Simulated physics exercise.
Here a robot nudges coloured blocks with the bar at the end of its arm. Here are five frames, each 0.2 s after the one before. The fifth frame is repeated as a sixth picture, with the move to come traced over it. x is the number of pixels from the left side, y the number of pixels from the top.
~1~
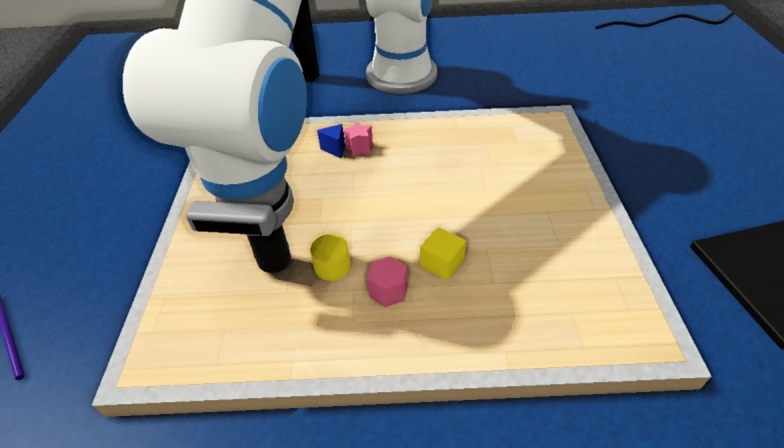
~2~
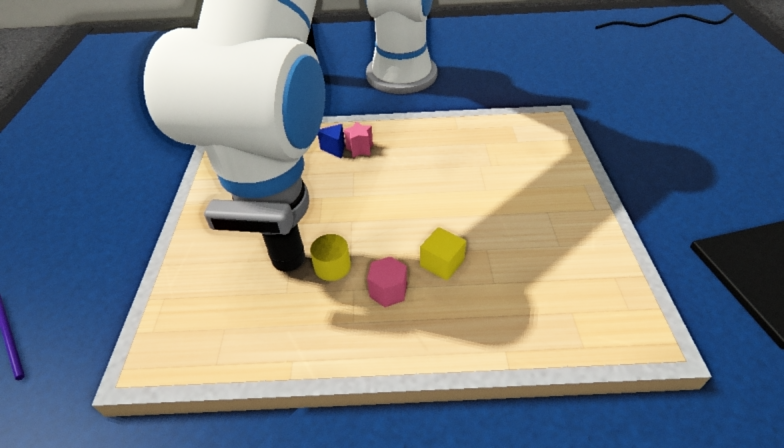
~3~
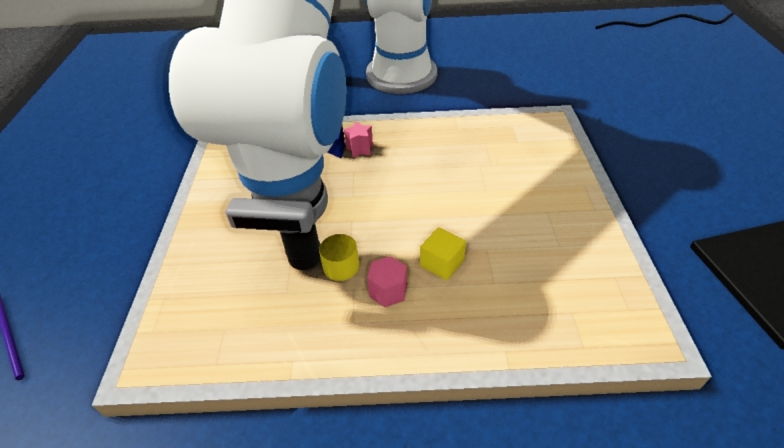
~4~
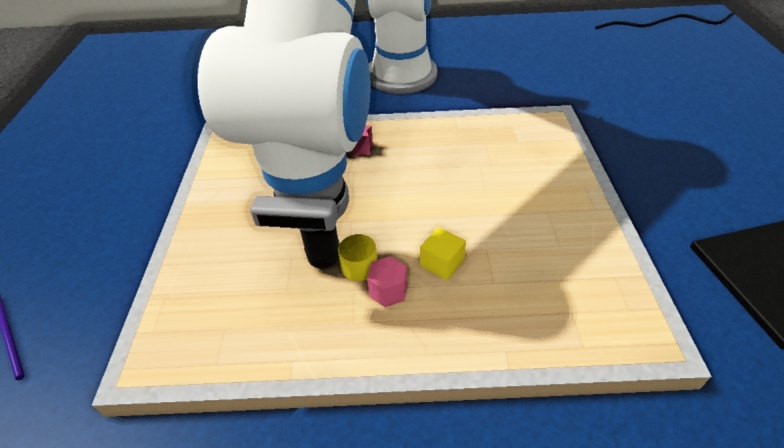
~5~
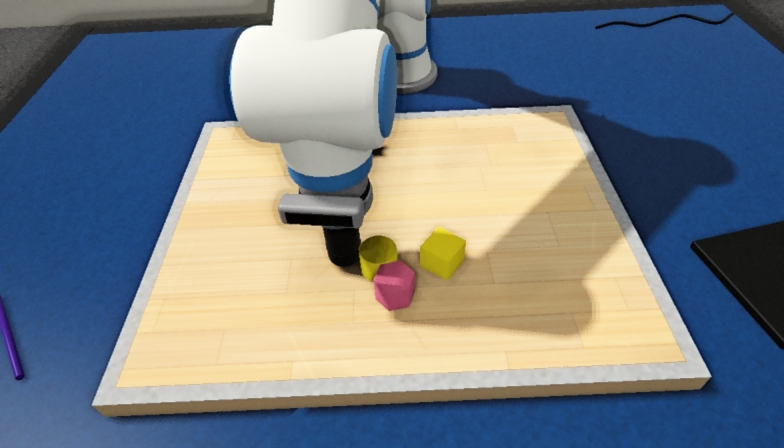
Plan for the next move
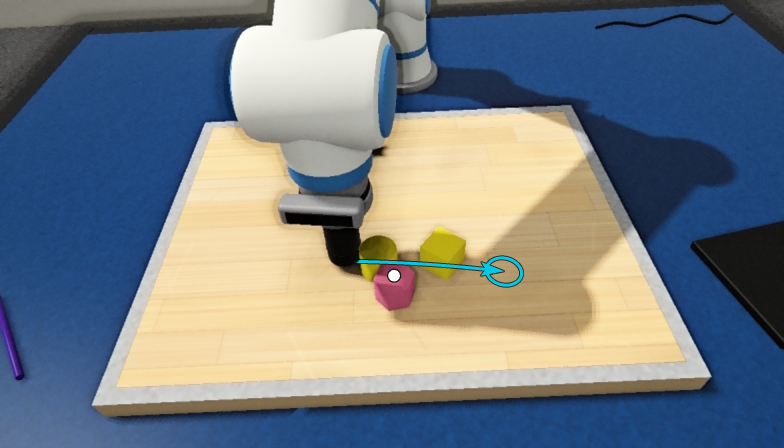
White robot arm sliding its black bar rightward across a wooden board, pushing a yellow round block against a pink six-sided block.
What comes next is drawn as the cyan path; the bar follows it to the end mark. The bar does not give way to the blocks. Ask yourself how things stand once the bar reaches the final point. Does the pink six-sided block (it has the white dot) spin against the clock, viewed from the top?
My answer is no.
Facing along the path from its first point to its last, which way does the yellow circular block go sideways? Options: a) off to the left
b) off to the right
b.
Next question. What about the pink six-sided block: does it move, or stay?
It shifts.
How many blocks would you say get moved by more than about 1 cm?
My answer is three or more.
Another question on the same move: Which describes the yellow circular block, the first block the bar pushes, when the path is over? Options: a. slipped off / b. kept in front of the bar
(a)
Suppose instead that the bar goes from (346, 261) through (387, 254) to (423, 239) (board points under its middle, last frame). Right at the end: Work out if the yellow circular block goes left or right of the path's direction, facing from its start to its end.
It shifts to the right.
Drawn move, from (346, 261) by way of (424, 264) to (504, 271); the dot is on the pink six-sided block.
On the path given first. One third of the way, bar (398, 256); yellow circular block (429, 260); pink six-sided block (406, 286), turned 35° clockwise; yellow square piece (463, 245), turned 40° anticlockwise.
Two thirds of the way, bar (452, 260); yellow circular block (465, 275); pink six-sided block (406, 286), turned 35° clockwise; yellow square piece (493, 246), turned 95° anticlockwise.
At the end, bar (505, 265); yellow circular block (471, 278); pink six-sided block (406, 286), turned 35° clockwise; yellow square piece (538, 241), turned 145° anticlockwise.
